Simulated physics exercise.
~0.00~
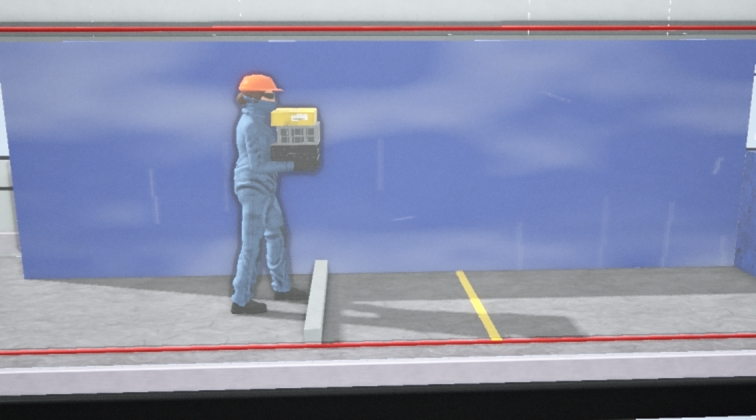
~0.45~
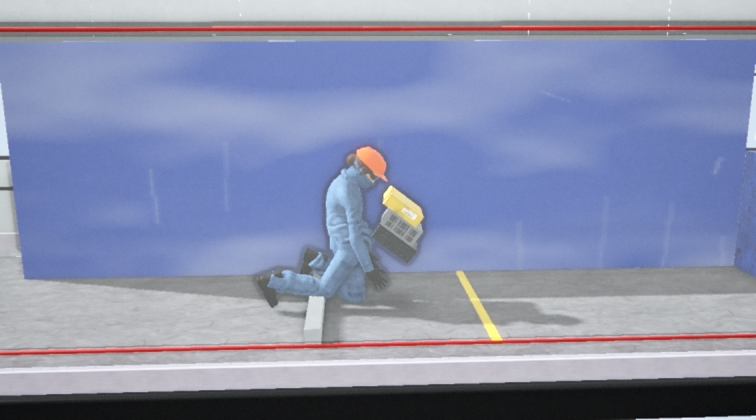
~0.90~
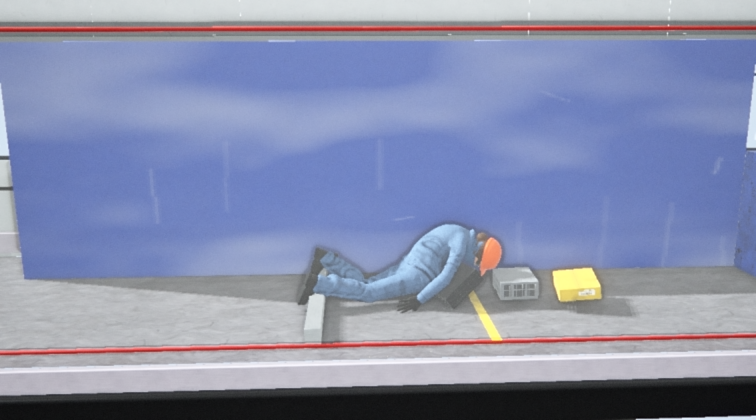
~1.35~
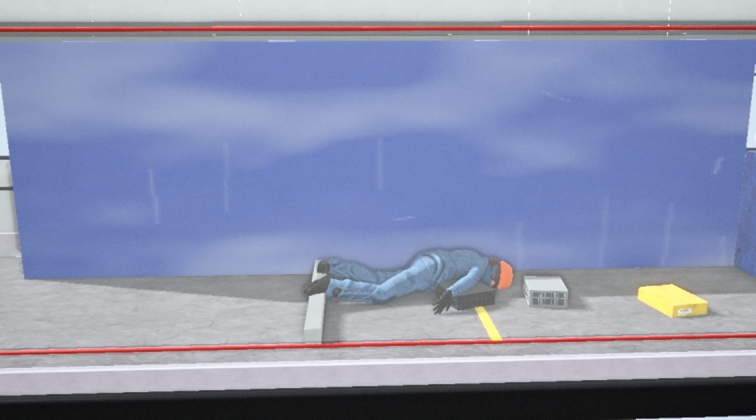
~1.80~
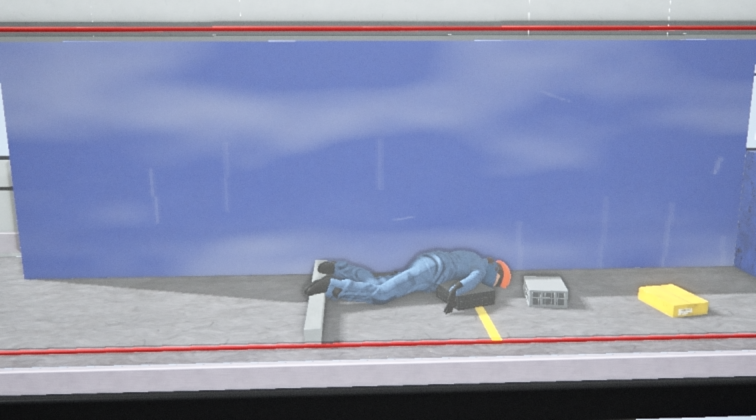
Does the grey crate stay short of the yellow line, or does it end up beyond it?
The grey crate ends up beyond the yellow line, lying on the floor to the right of it.
